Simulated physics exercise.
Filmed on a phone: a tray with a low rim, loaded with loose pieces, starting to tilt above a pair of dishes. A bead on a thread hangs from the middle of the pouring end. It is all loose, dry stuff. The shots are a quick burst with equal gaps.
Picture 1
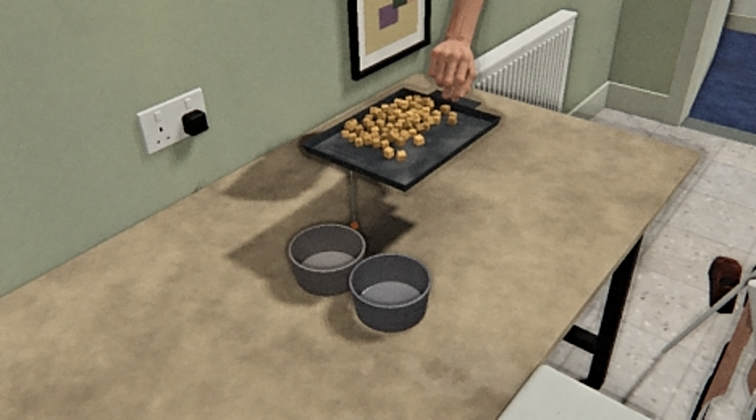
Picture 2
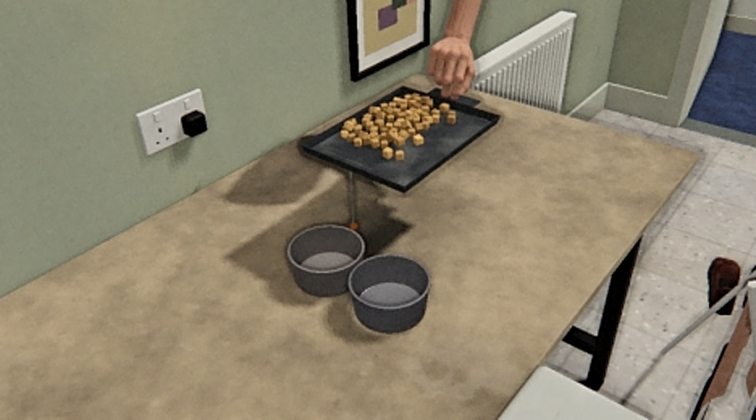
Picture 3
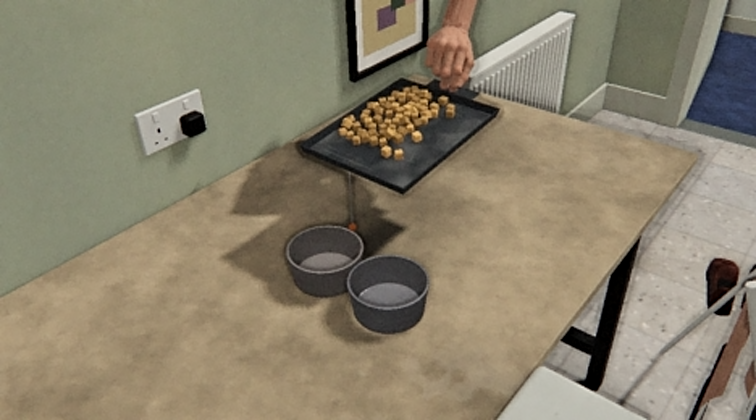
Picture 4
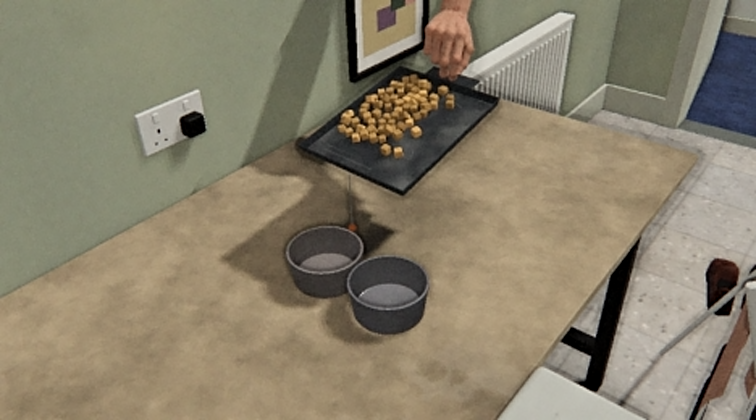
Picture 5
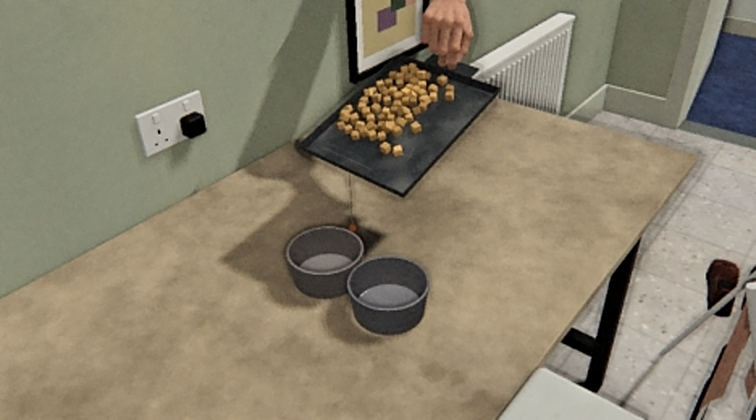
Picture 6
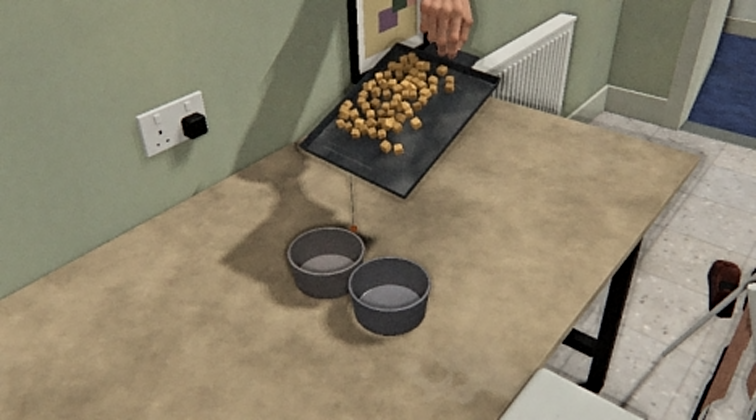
The clip opens on a hand holding a dark, low-rimmed tray of small wooden cubes above a tabletop with two empty grey dishes, a bead hanging on a thread from the tray. The hand then raises the far end, gradually steepening the tray's slant, while the cubes stay clustered and the dishes remain still.
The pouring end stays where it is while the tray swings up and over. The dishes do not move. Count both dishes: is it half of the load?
In the dishes lies over half of it.
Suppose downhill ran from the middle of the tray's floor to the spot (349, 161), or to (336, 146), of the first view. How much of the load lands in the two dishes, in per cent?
Near 40 % and 10 %.
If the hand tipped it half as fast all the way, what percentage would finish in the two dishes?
Some 90 per cent.
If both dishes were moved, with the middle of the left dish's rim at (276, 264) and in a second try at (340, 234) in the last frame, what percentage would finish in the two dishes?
First some 20, then 50 per cent.
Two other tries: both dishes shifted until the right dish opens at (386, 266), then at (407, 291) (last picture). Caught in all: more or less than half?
The first try: Most of it. The second: Over half.
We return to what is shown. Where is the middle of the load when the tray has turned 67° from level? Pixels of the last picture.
Near (361, 166).
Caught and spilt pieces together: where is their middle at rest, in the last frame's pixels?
Roughly at (369, 299).
Just after the last frame, tray tipped steeply; the larger part on the tray; just a few in the left dish; about a tenth in the air.
A moment on, tray tipped past a quarter turn; about a tenth on the tray; roughly half in the right dish; roughly a quarter in the left dish; about a tenth outside both; roughly a quarter in the air.
Further on, tray tipped past a quarter turn; roughly half in the right dish; roughly a third in the left dish; about a tenth outside both.
When it is over, tray tipped past a quarter turn; roughly half in the right dish; roughly a third in the left dish; about a tenth outside both.
